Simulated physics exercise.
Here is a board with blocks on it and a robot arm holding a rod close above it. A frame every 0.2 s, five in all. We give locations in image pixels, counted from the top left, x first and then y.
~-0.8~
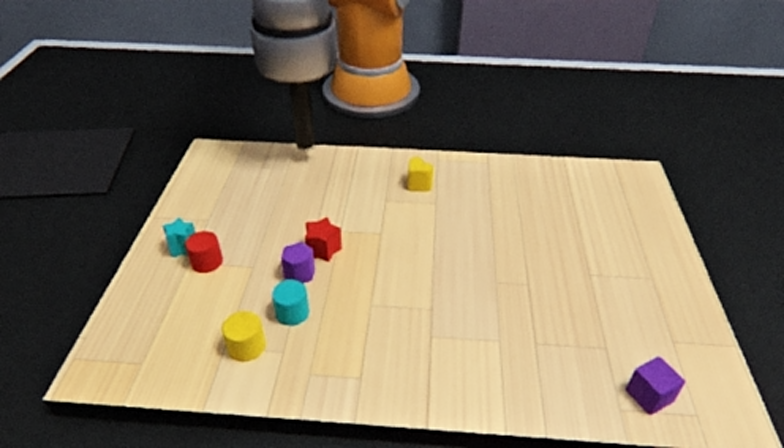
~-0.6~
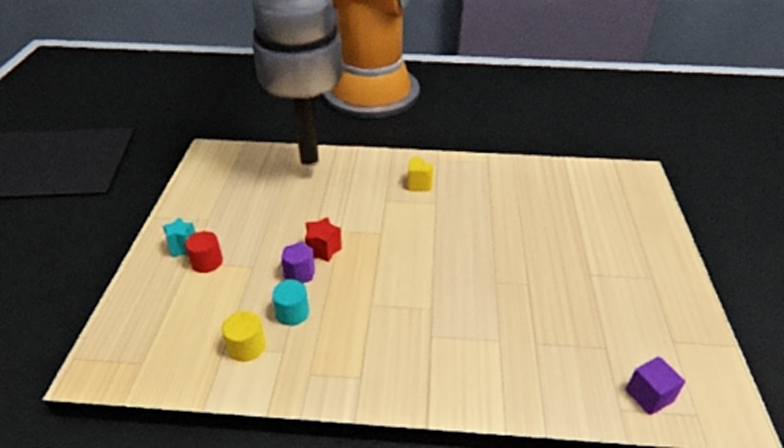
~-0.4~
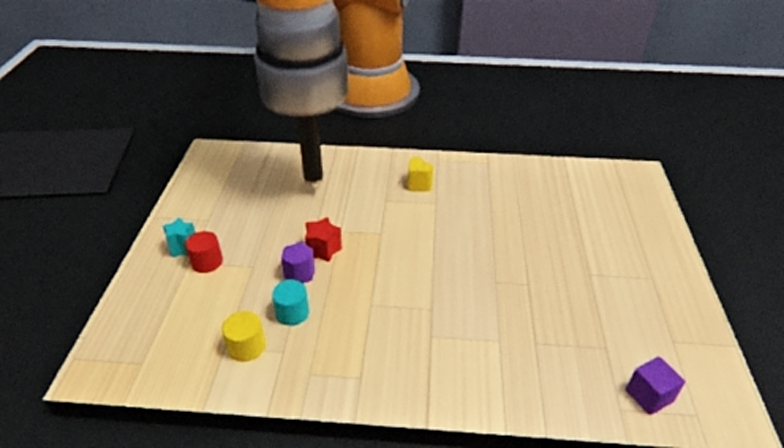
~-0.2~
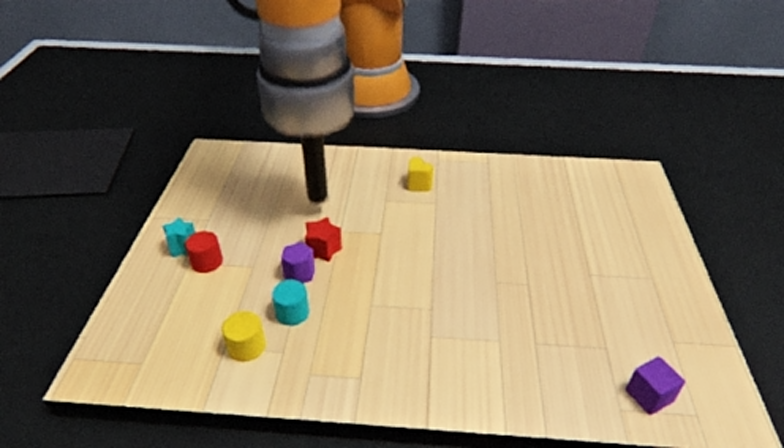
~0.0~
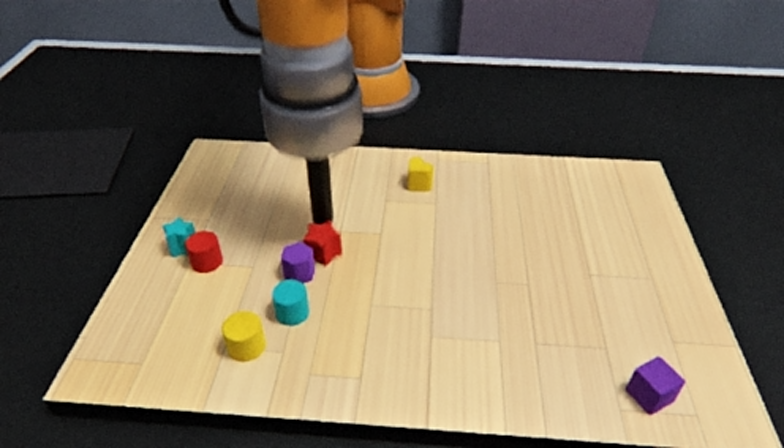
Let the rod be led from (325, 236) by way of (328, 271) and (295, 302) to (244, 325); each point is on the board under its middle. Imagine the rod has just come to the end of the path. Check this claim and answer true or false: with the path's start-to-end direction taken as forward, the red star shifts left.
The statement is true.
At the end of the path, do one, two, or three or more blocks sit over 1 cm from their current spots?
The way I see it, the answer is three or more.
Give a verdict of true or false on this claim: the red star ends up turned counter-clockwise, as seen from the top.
True - the claim holds.
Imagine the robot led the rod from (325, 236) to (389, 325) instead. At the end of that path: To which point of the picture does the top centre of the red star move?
Most likely (325, 261).
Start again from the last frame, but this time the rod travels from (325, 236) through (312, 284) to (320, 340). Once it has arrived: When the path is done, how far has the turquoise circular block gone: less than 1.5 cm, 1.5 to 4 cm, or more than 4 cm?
It moves between 1.5 and 4 cm.
What follows on the original path. One third of the way, rod at (327, 256); turquoise circular block at (286, 296); purple hexagon at (281, 271), turned 35° clockwise; red star at (316, 269), turned 40° clockwise.
Two thirds of the way, rod at (293, 287); yellow circular block at (228, 336); turquoise circular block at (266, 323); purple hexagon at (266, 275), turned 75° clockwise; red star at (289, 301).
At the end, rod at (240, 310); yellow circular block at (223, 342); turquoise circular block at (263, 341); purple hexagon at (242, 278), turned 140° clockwise; red star at (277, 310), turned 35° anticlockwise.
